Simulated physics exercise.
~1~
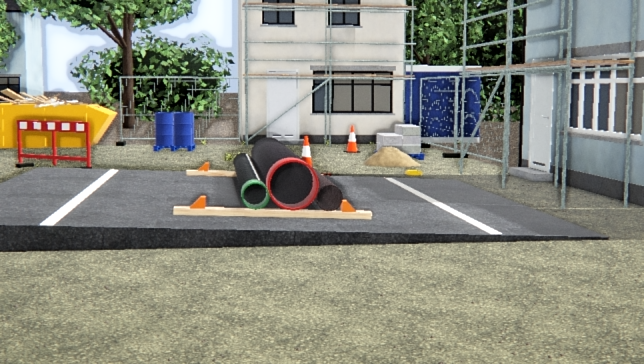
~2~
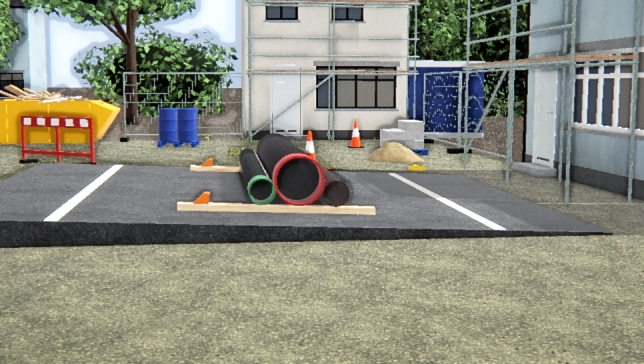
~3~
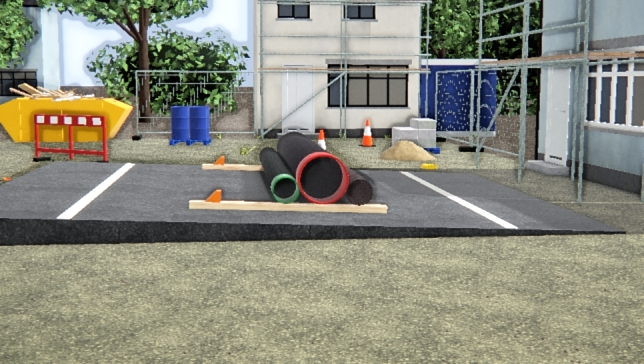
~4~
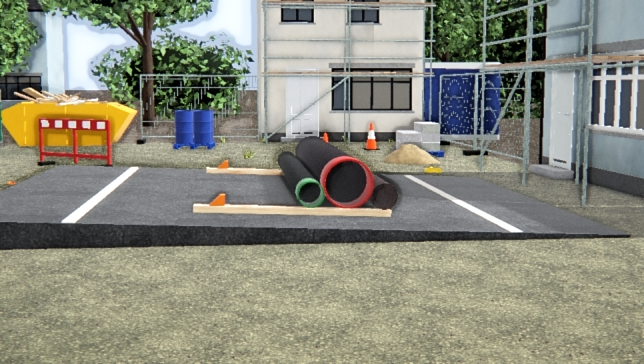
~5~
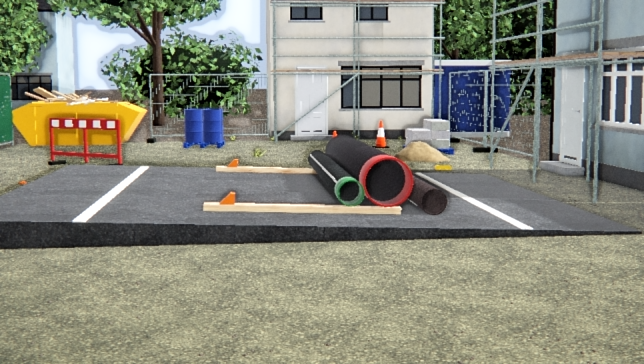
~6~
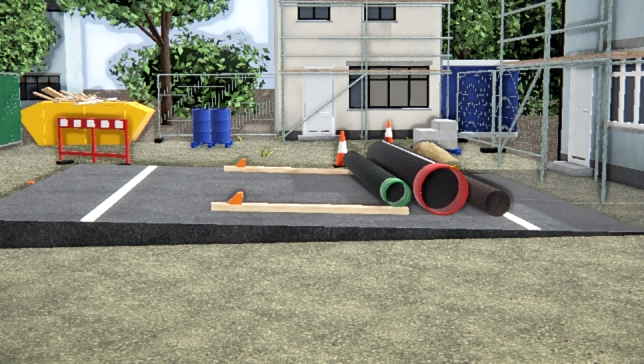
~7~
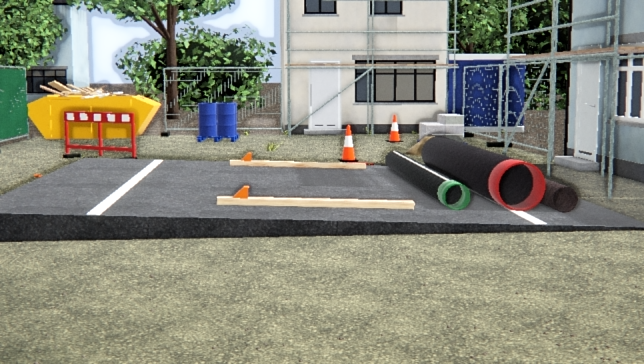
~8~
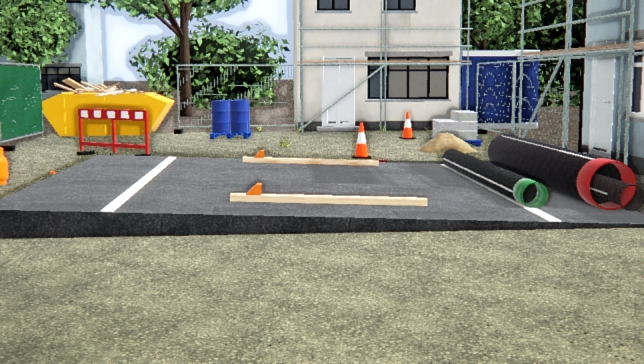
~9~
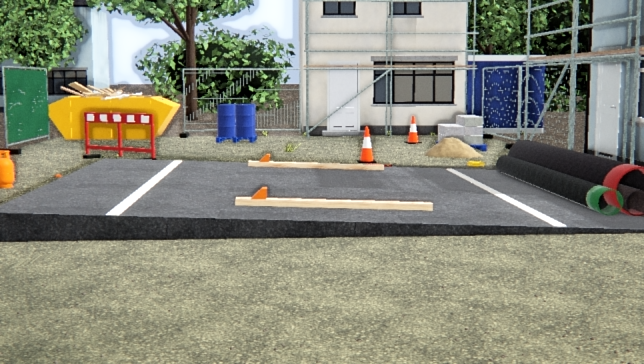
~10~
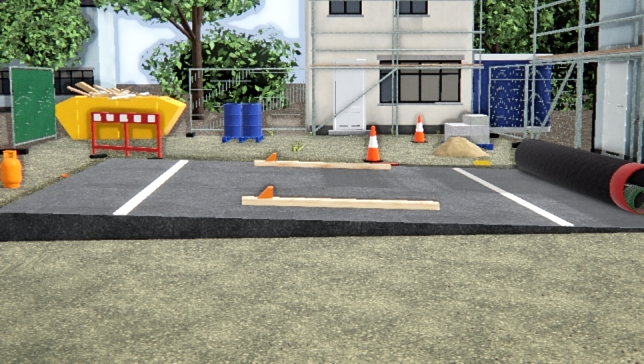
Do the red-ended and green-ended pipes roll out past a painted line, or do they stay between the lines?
Both pipes roll off the timber bearers and end up past the white line on the right.
